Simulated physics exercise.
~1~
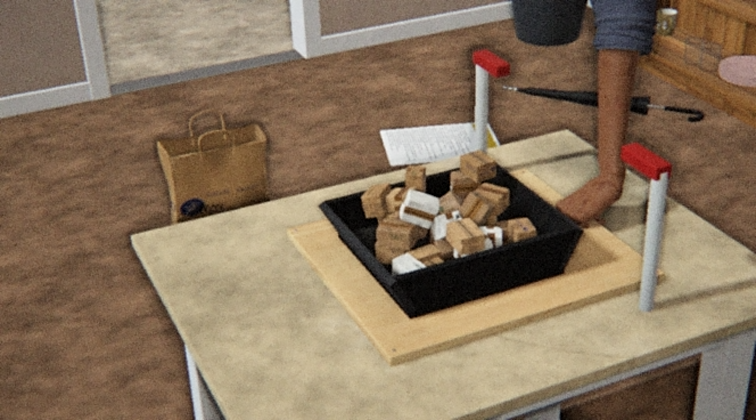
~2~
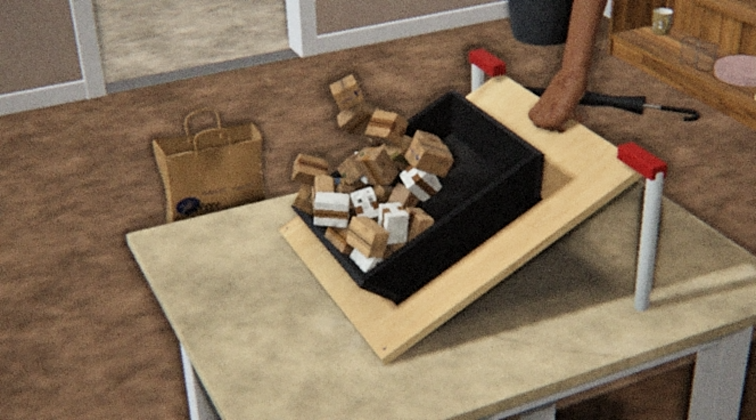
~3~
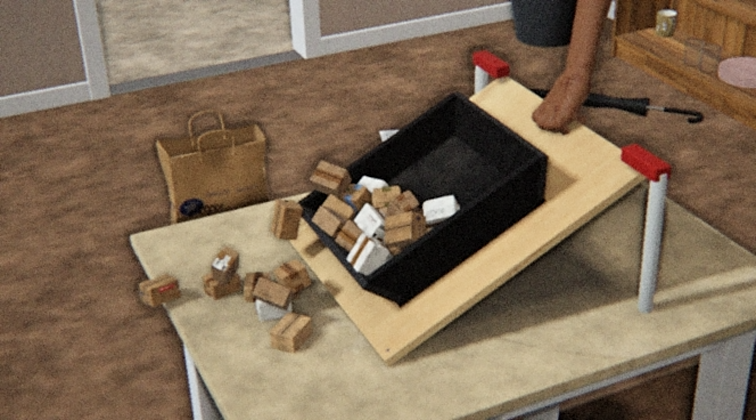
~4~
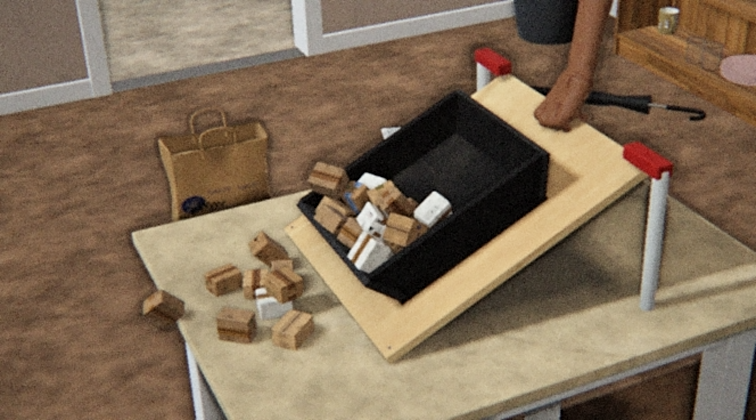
Small parcels spilling left from a black container as a hand tips its board up, some settling on the table.
